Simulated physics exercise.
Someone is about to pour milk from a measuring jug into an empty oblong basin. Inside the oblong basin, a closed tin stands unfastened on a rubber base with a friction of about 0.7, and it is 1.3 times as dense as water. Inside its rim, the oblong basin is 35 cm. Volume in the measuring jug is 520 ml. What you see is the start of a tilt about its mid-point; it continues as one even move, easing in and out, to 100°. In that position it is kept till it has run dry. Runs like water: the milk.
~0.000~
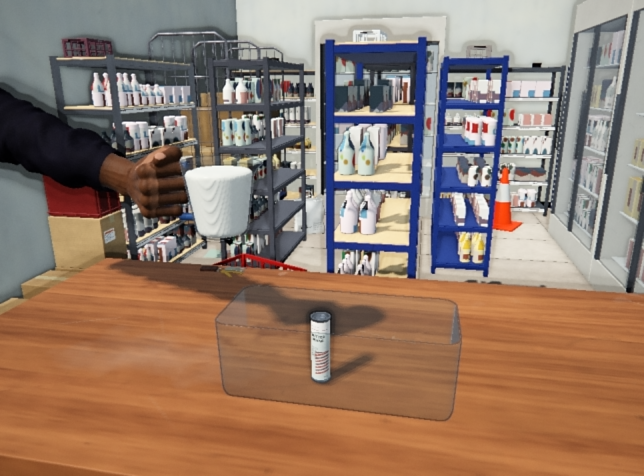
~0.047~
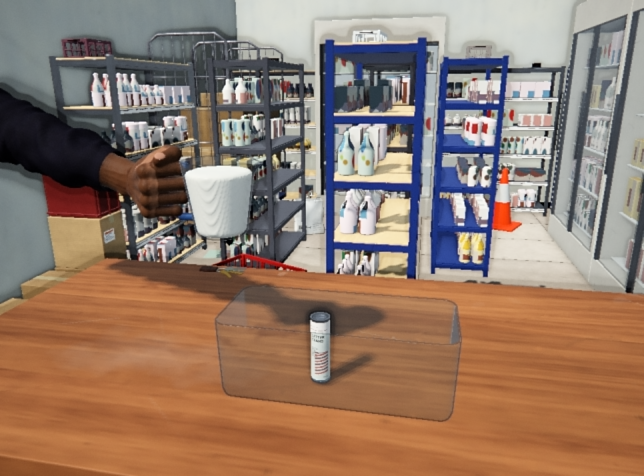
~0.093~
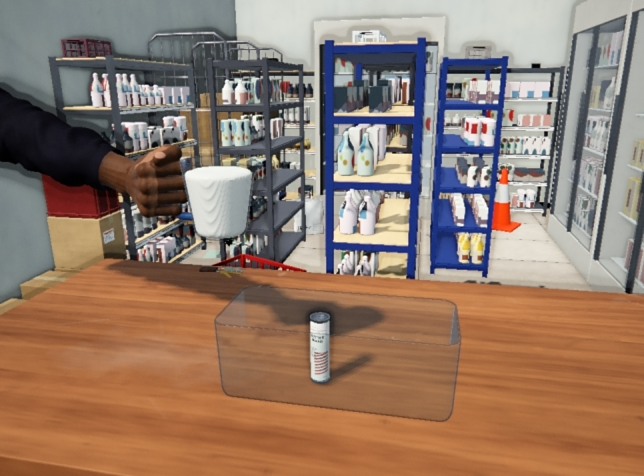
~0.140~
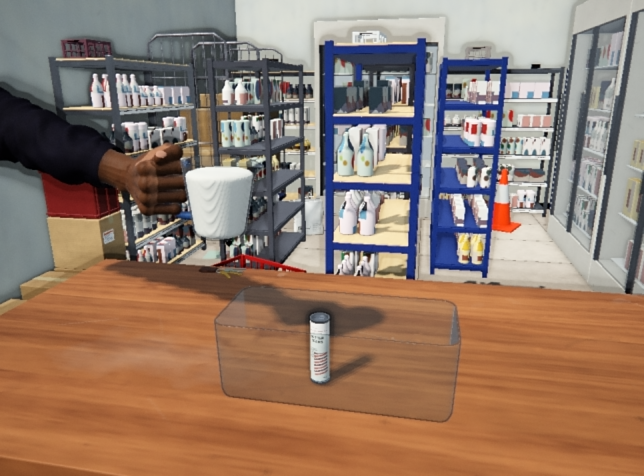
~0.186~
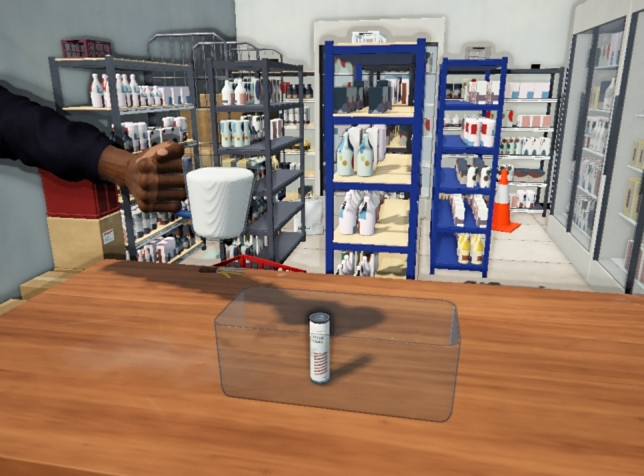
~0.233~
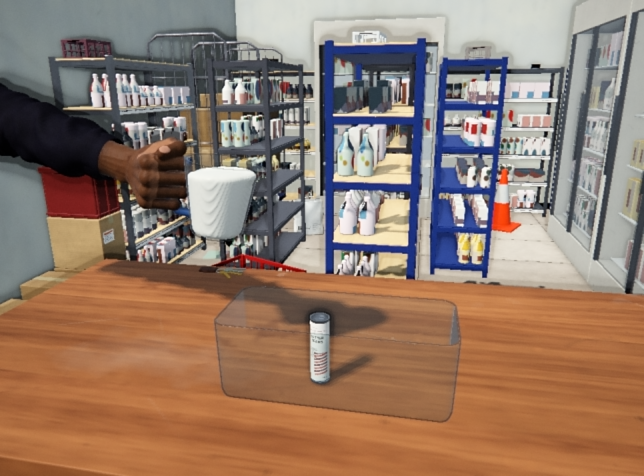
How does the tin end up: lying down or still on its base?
It overturns.
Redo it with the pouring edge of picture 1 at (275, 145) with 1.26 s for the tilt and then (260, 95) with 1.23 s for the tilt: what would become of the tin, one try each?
Run one: It does not tip. Run two: It does not tip.
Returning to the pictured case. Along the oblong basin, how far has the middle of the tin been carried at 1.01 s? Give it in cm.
Estimate: Around 0 cm.
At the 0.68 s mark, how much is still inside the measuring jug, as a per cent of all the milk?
Near 80 in a hundred.
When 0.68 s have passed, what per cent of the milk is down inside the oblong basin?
Some 3 per cent.
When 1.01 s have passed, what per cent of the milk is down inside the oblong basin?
It works out near 50 per cent.
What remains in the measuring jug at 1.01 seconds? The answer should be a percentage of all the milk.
26 in a hundred, give or take.
Then, 0.68 s in, the tilt is 59° and 79 per cent is still to pour; the tin stands where it began.
Then, 1.01 s in, the tilt is 92° and 26 per cent is still to pour; the tin stands where it began.
Then, 1.36 s in, the tilt is 100° and 1 per cent is still to pour; the tin lies on its side.
Then, 1.73 s in, the tilt is 100° and 0 per cent is still to pour; the tin lies on its side.
Finally, the tin lies on its side.
